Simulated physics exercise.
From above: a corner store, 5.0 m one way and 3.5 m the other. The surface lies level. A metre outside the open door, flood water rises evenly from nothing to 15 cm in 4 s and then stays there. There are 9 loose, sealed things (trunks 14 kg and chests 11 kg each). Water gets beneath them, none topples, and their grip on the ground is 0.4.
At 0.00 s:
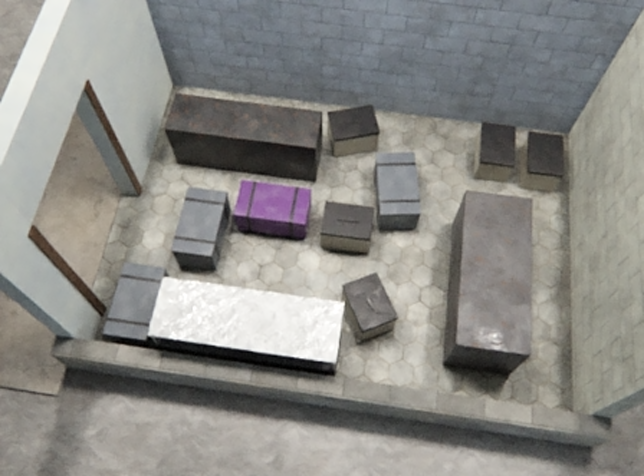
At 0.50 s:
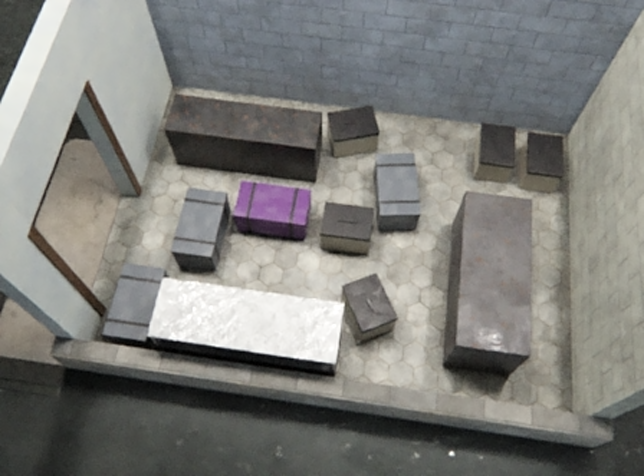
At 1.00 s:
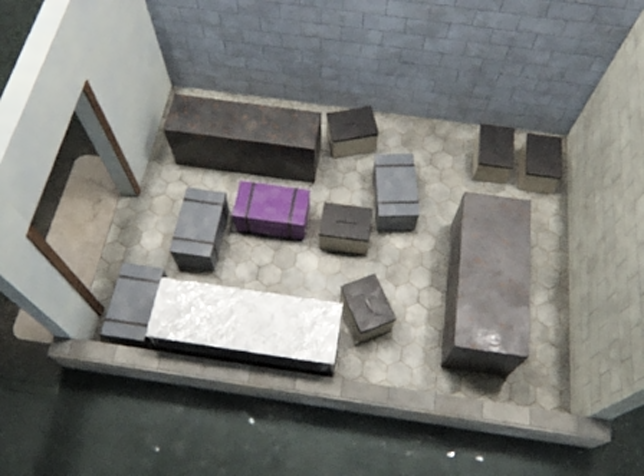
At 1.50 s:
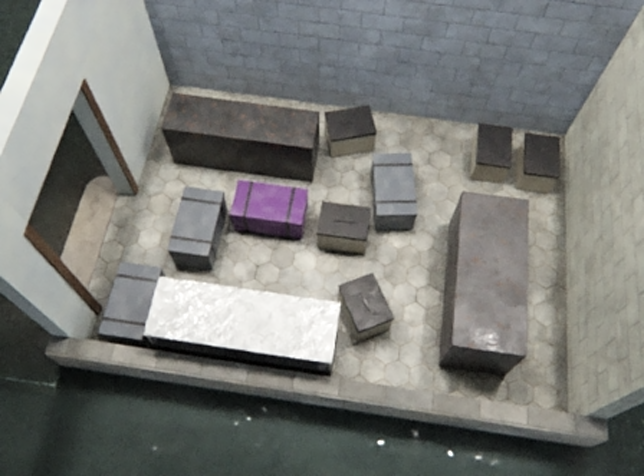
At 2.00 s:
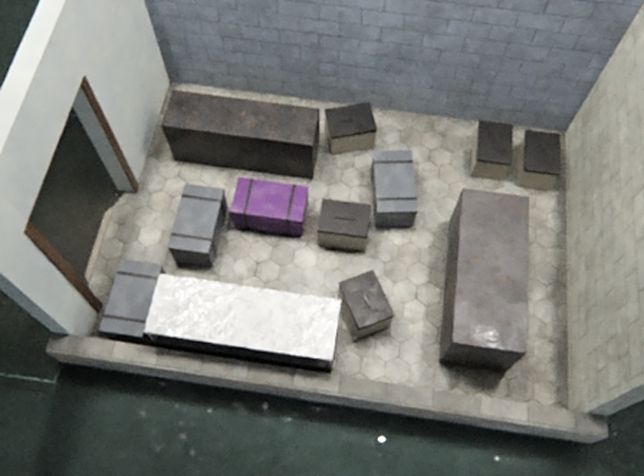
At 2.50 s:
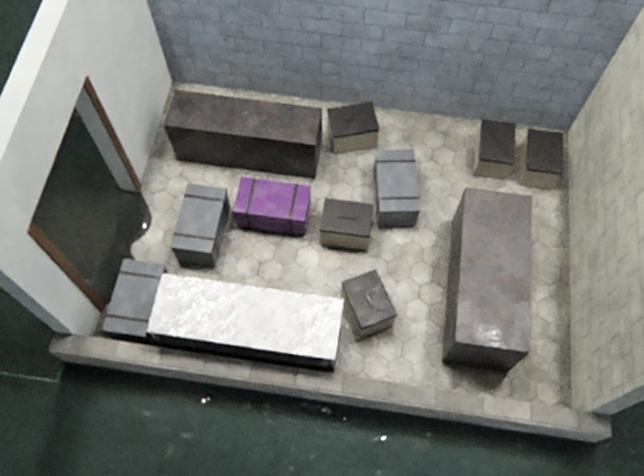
Dark water spreads across the pale ground outside a small walled room seen from above, covering the strip along the front first and then the area beyond the doorway at left. It then edges just inside the opening, while the purple trunk, grey trunks and dark boxes stay in place.
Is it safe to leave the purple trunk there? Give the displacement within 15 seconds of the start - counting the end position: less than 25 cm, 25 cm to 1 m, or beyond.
The purple trunk gets carried off.
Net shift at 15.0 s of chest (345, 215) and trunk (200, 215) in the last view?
In turn: 250 cm, 250 cm.
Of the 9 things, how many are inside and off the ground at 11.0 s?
At that moment 6.
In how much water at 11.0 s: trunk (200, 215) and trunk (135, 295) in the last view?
About 11 and 11 cm.
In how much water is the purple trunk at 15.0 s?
About 9 cm.
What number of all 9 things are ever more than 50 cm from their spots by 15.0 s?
9 of them.
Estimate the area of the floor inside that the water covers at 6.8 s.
Some 8.0 m2.
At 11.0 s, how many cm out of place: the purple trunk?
Roughly 200 cm by then.
After 3.5 s the purple trunk is near (272, 198), 0.0 m from its start, aground; 0 afloat.
After 6.8 s the purple trunk is near (323, 184), 0.6 m from its start, afloat; 3 afloat.
After 11.0 s the purple trunk is near (408, 120), 1.9 m from its start, afloat; 6 afloat.
After 15.0 s the purple trunk is near (356, 106), 1.5 m from its start, afloat; 9 afloat.
